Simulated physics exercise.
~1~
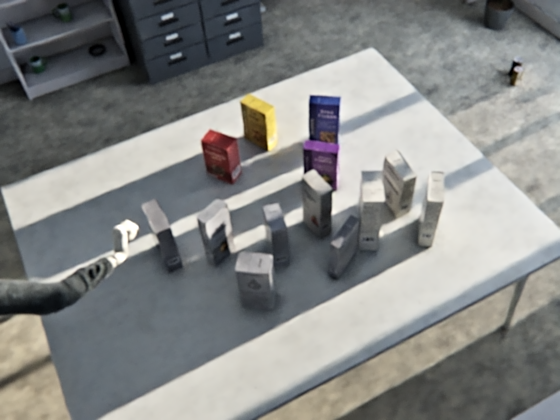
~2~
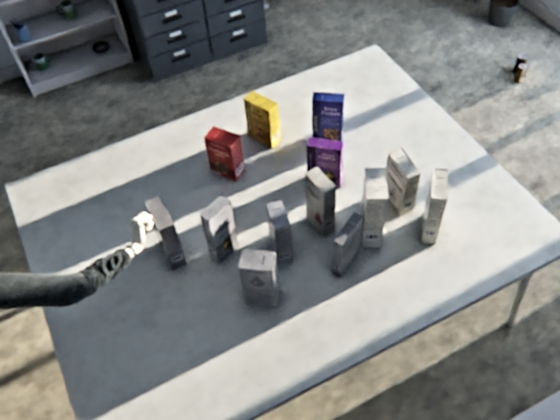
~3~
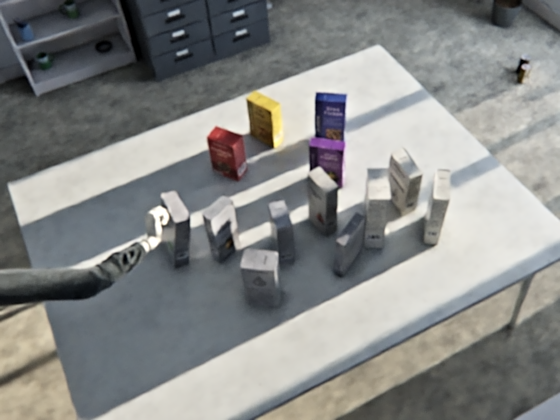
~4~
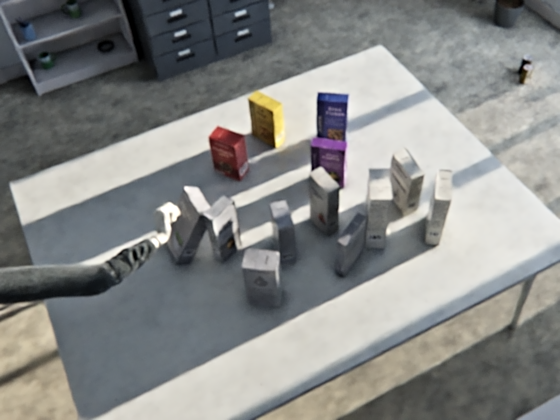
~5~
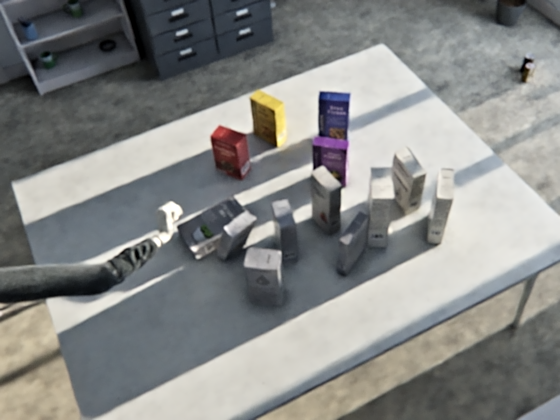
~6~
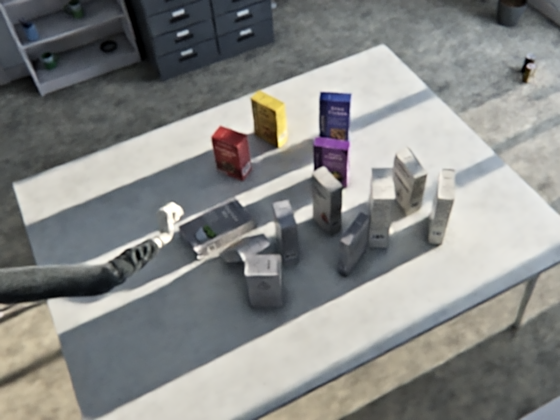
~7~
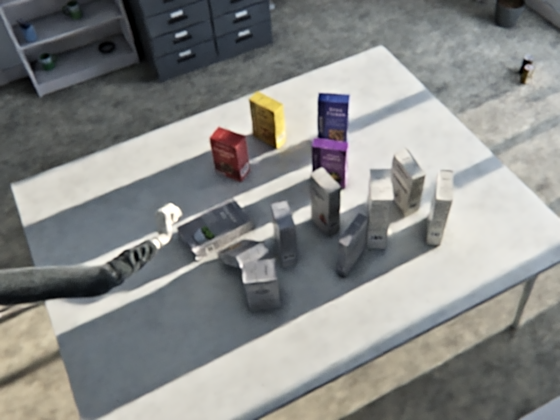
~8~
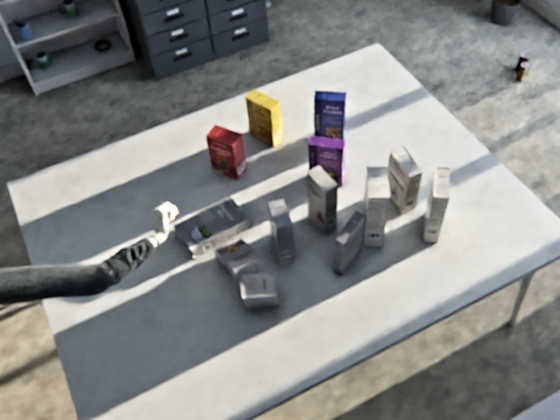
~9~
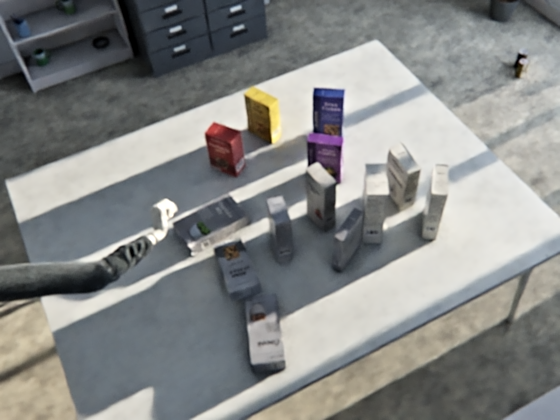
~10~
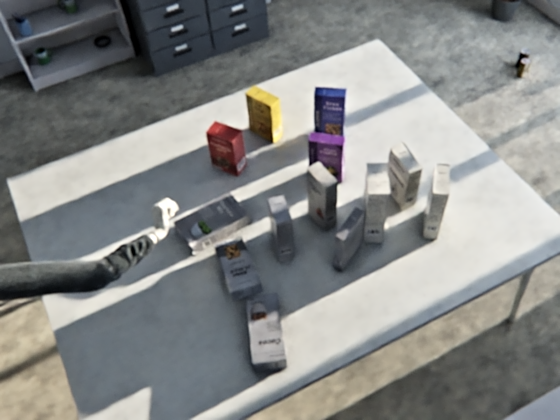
A dark robotic arm with a pale gripper reaches in from the left over a white table, seen from above in a grey-floored room with drawers and shelves behind. Red, yellow, purple and blue boxes stand toward the back, with plain grey and white ones in front. The arm pushes the leftmost grey box, which tips right and falls against its neighbour. That box leans and slides toward the near edge, knocking the front box over, and both end up lying down. The arm stays still, while the coloured boxes and the remaining pale ones keep standing.
